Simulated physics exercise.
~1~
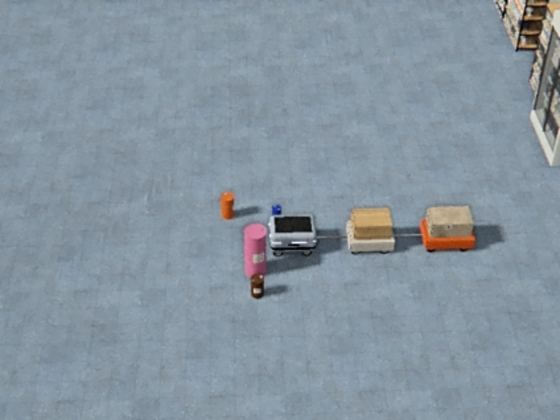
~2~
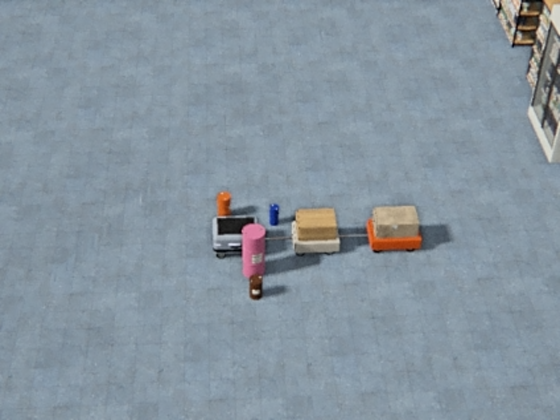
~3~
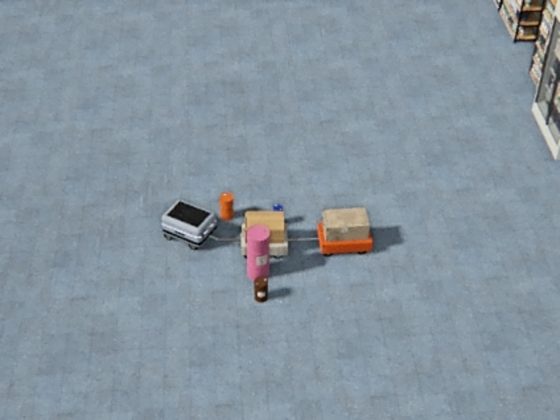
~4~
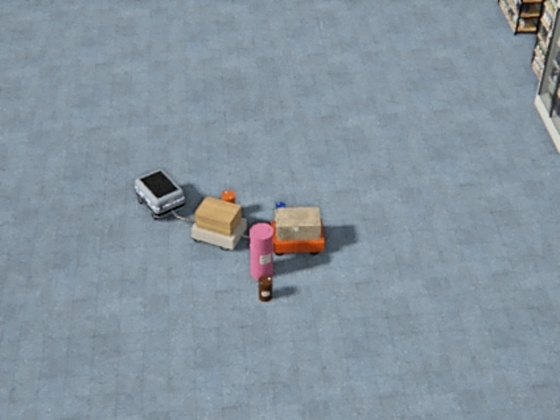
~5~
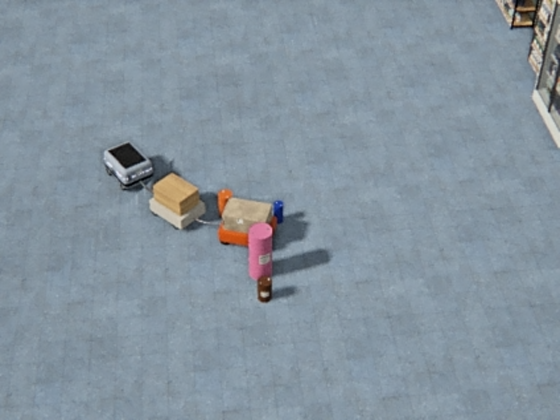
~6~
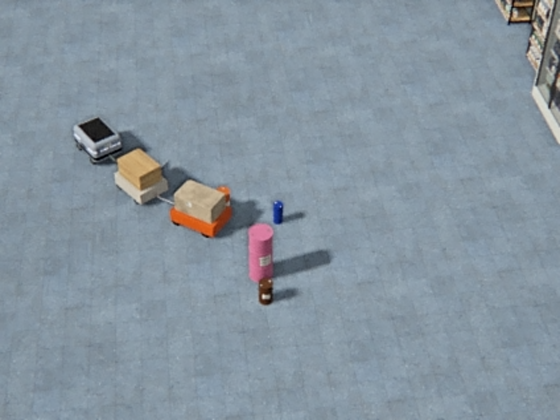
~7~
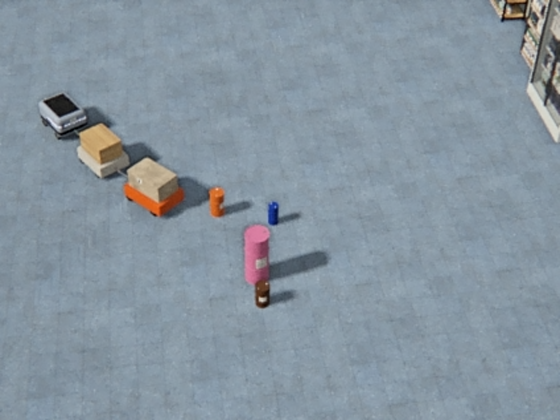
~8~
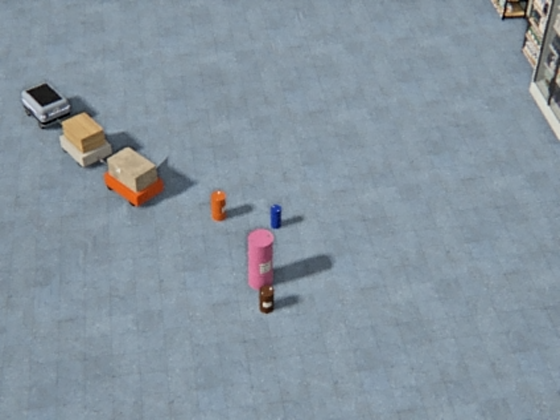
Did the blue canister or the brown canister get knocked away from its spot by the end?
No, the blue canister and the brown canister were both still standing in their places after the tug and its carts had gone by.
